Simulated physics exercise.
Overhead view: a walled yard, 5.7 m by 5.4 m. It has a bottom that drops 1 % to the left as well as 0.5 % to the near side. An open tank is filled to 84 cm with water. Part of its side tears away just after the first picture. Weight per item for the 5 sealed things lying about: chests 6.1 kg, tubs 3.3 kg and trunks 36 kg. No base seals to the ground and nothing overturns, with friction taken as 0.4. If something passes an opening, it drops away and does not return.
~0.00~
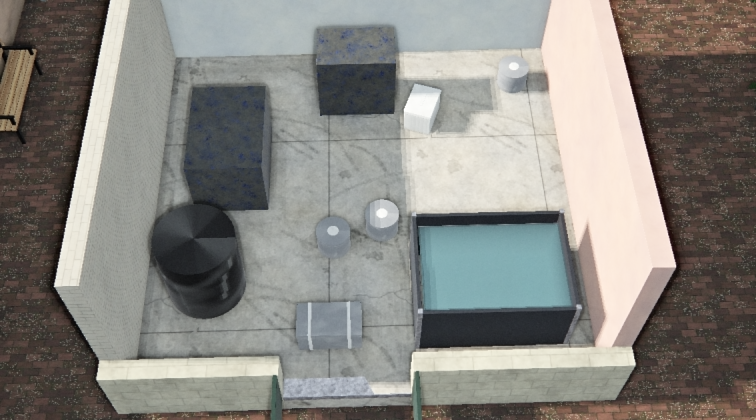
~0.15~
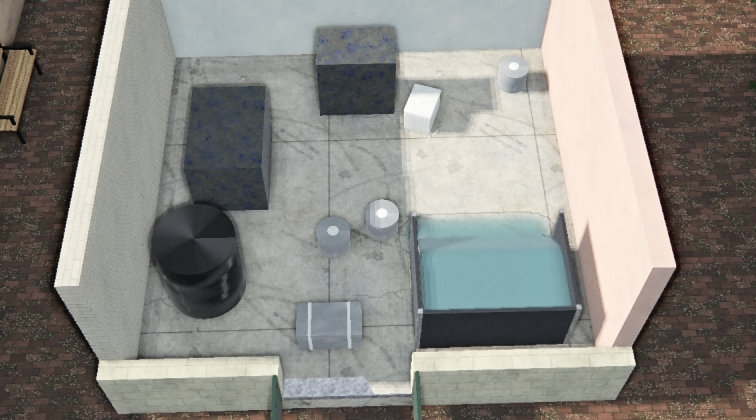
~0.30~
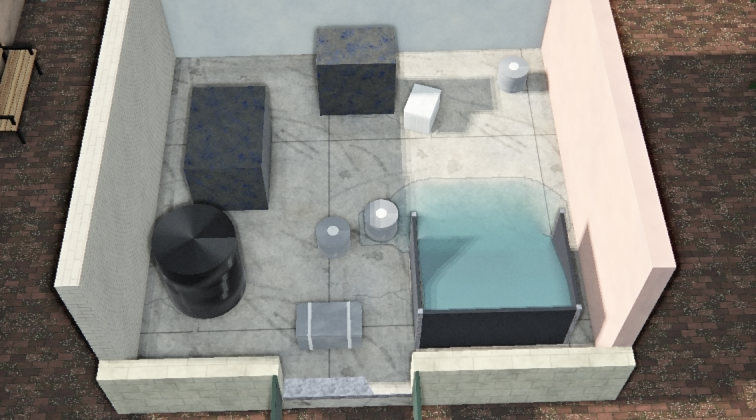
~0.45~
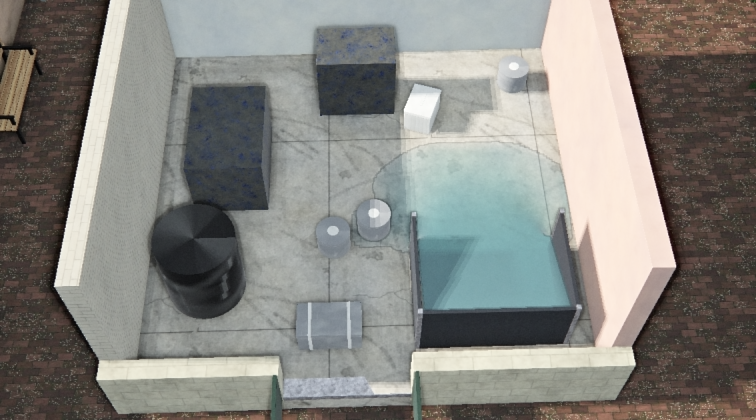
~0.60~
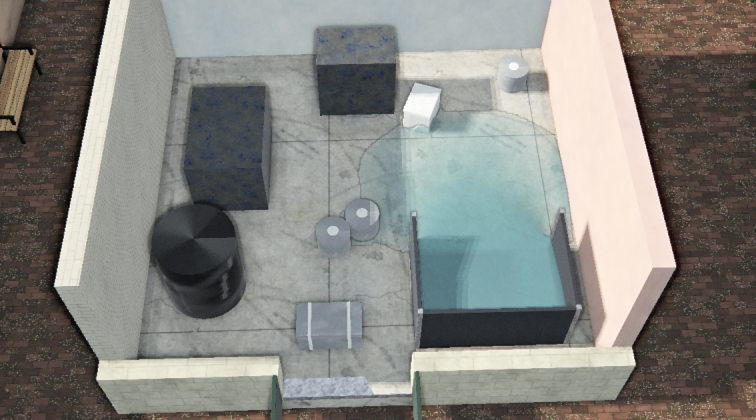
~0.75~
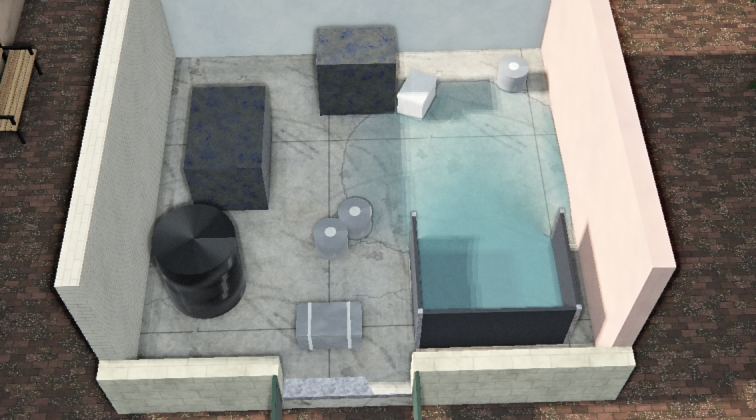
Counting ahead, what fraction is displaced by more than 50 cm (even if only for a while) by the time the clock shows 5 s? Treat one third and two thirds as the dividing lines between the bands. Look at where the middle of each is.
Two thirds and above.
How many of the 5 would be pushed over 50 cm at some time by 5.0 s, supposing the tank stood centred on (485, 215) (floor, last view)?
The count would be 4.
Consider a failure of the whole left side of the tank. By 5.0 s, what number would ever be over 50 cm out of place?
That gives 3 of them.
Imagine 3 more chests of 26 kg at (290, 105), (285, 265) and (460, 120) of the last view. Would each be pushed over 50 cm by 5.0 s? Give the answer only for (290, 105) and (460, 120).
Outcome: Breaks the threshold first, breaks the threshold second.
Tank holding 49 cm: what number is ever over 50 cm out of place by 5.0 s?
Then 2.
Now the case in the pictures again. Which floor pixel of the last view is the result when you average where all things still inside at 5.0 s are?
The average lands around (326, 219).
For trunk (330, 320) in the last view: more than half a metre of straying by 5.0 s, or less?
Lab note: Shift stays inside the limit.
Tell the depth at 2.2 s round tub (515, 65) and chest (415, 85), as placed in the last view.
About 40 and 14 cm.
After 1.1 s 3 of 5 are over 50 cm from their spots; 0 afloat.
After 2.2 s 2 of 5 are over 50 cm from their spots; 2 afloat.
After 3.5 s 2 of 5 are over 50 cm from their spots; 3 afloat.
After 5.0 s 4 of 5 are over 50 cm from their spots, and 4 have been at some point; 4 afloat.
